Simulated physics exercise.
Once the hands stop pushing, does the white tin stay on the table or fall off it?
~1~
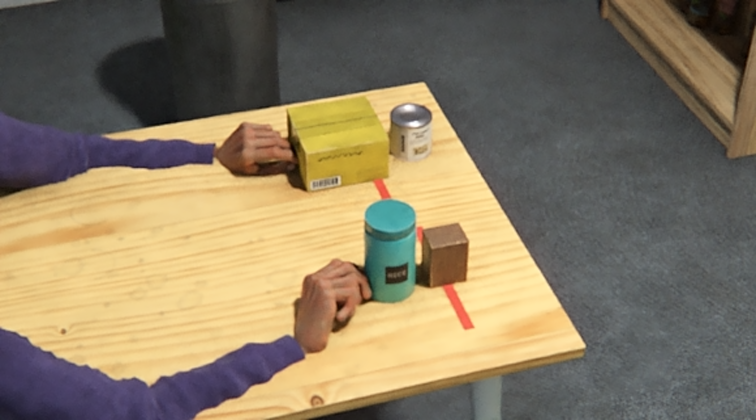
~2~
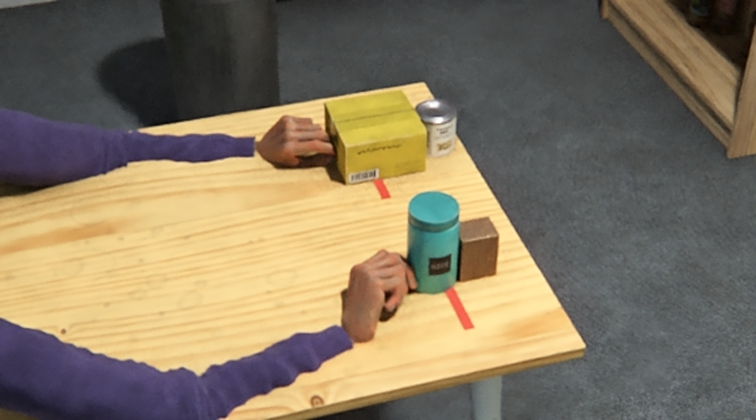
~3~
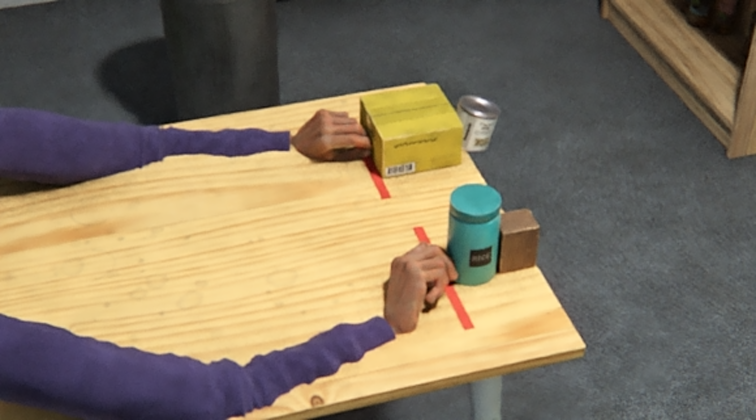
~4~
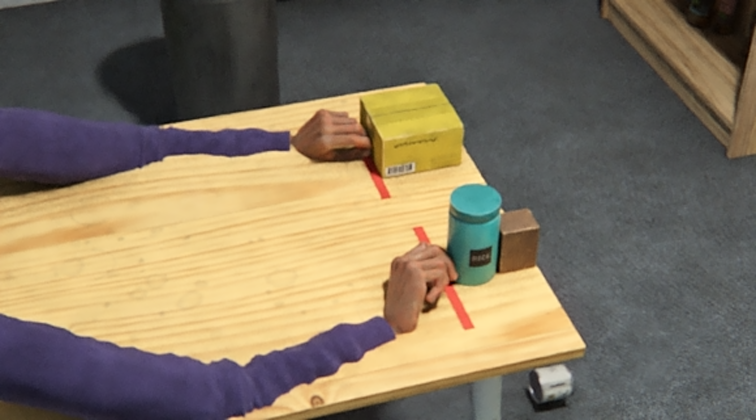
The white tin falls off the table and ends up on the floor, while the brown block remains on top.
